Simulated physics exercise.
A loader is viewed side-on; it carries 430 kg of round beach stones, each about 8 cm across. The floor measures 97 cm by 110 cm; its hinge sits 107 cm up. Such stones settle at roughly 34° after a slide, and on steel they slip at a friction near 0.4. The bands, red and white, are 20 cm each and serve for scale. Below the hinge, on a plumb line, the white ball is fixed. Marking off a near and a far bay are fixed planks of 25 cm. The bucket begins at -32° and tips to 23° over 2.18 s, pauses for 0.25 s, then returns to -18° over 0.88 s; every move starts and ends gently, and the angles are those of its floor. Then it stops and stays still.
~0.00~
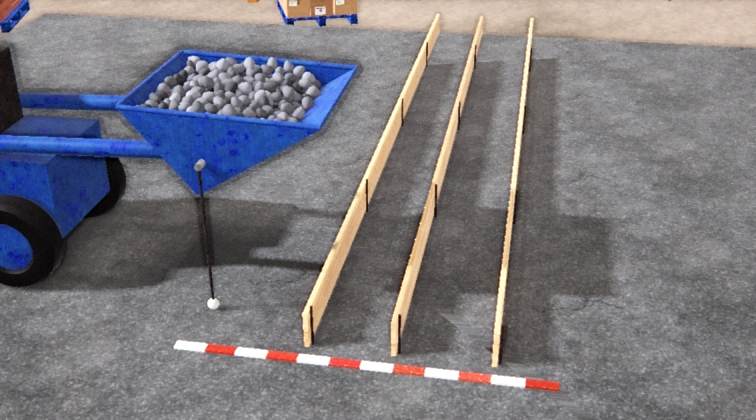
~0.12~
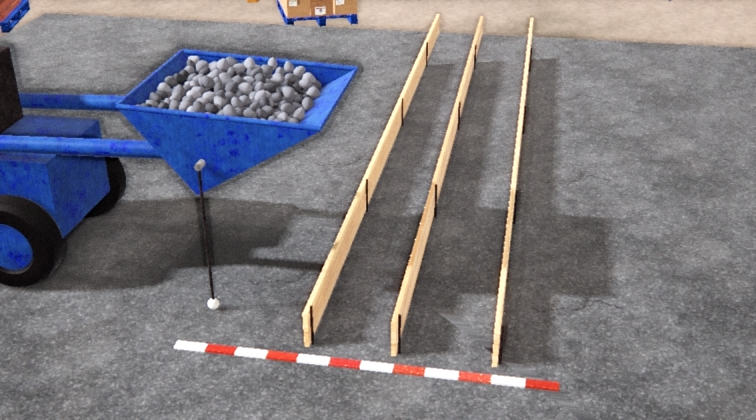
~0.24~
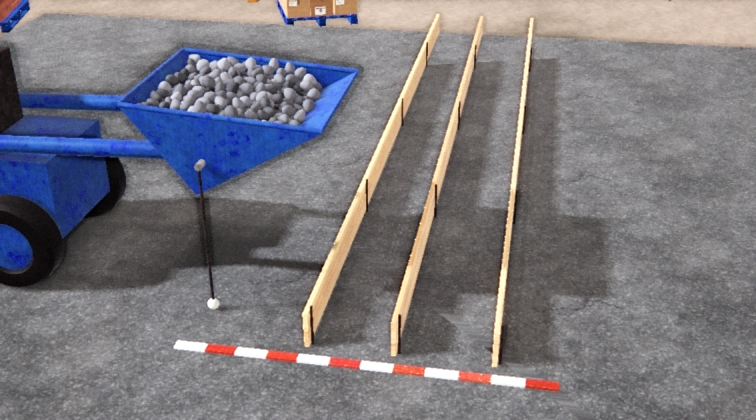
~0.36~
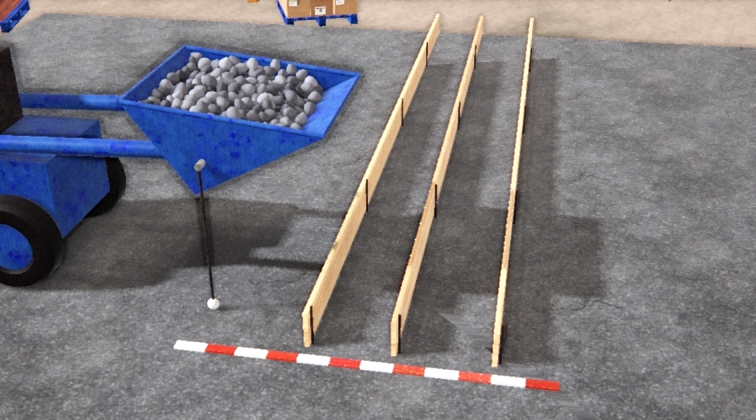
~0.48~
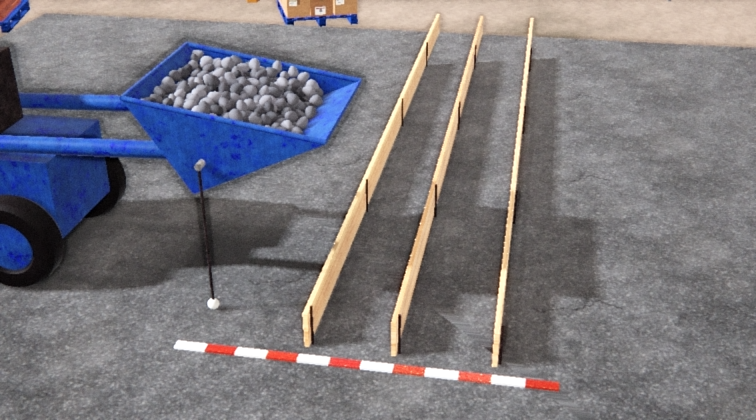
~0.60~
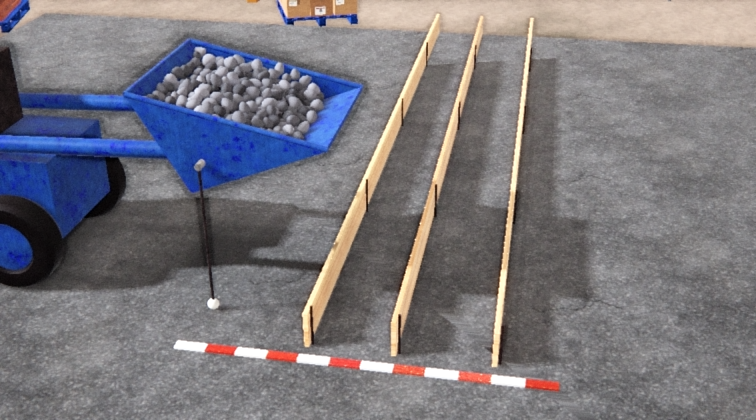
A blue loader's bucket, heaped with rounded grey stones, stays still at first, then slowly tilts, its front edge dipping slightly to the right. The stones shift a little inside it, while the loader's body, the three long wooden boards and the red-and-white striped strip on the floor remain in place.
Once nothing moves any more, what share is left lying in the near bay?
About 65 per cent.
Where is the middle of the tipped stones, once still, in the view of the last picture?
(390, 266).
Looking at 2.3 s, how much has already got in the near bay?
I'd put it near 40 per cent.
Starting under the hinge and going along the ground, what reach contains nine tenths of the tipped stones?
Roughly 160 cm.
After 1.6 s the floor is at 15°; 100 % in the bucket; the foremost stones are at (338, 174).
After 2.3 s the floor is at 23°; 58 % in the bucket, 42 % in the near bay; the foremost stones are at (405, 275).
After 3.8 s the floor is at -18°; 17 % in the bucket, 66 % in the near bay, 17 % in the far bay; the foremost stones are at (494, 291).
After 6.4 s the floor is at -18°; 17 % in the bucket, 66 % in the near bay, 17 % in the far bay; the foremost stones are at (496, 282).
